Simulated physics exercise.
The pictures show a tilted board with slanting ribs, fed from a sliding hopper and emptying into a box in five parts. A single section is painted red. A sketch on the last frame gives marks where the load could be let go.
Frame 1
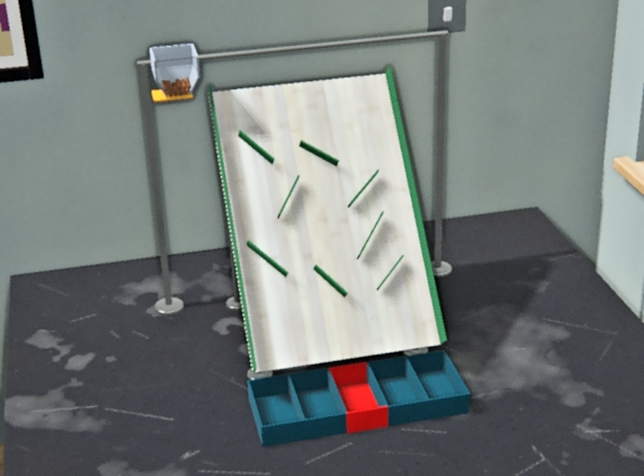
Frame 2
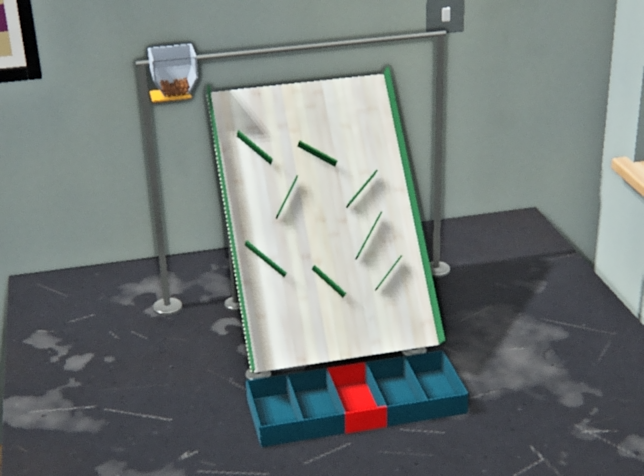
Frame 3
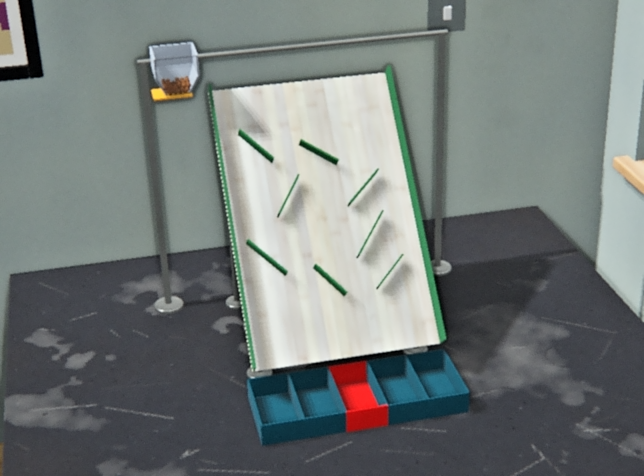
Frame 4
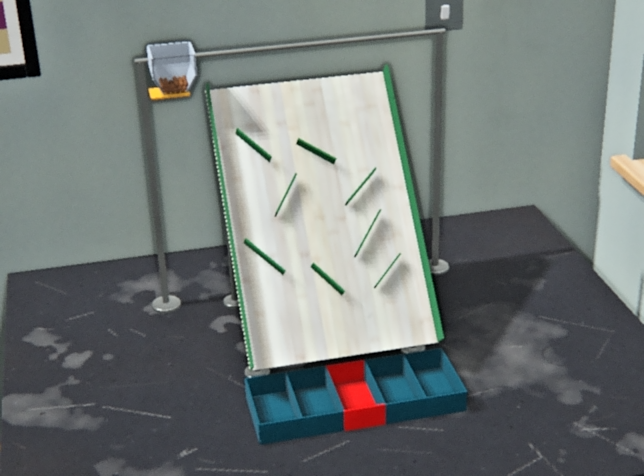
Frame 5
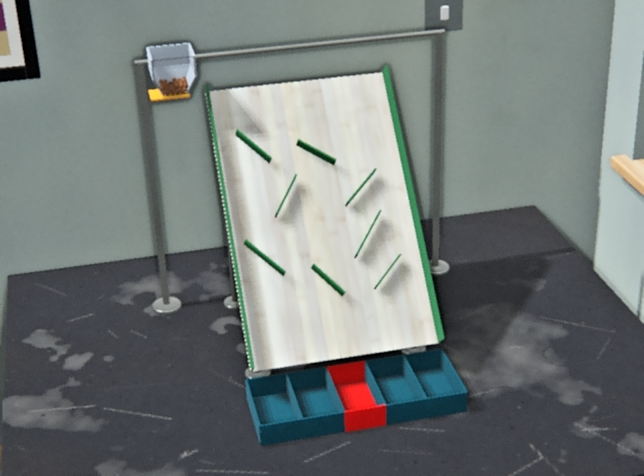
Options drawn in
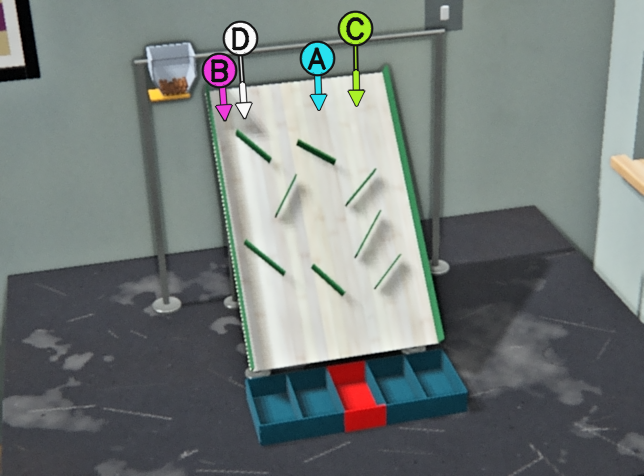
In a room with grey-green walls, seen from slightly above, a dark, scuffed surface holds a metal frame with a clear hopper of brown pieces at the upper left of its crossbar. A pale wooden board with green edges and eight slanting green ribs leans above a teal box of five sections, the middle one red. Nothing in the setup visibly moves; only the view shifts very slightly.
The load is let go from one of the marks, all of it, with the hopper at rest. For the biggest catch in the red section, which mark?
The answer is mark D.
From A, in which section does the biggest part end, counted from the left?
The fourth.
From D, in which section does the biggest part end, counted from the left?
The third from the left.
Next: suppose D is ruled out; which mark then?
B it is.
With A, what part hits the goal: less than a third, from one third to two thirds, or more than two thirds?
Less than a third.
On the marked copy, mark A meets the board at (318, 104); mark B meets the board at (224, 114); mark C meets the board at (356, 100); mark D meets the board at (244, 112).
Choosing A, a stray few in the red section, nearly all in other sections, a small part outside the box.
Choosing B, about a quarter in the red section, about a third in other sections, a stray few held on the board, about a third outside the box.
Choosing C, a stray few in the red section, about half in other sections, about half outside the box.
Choosing D, about half in the red section, about a third in other sections, a small part outside the box.
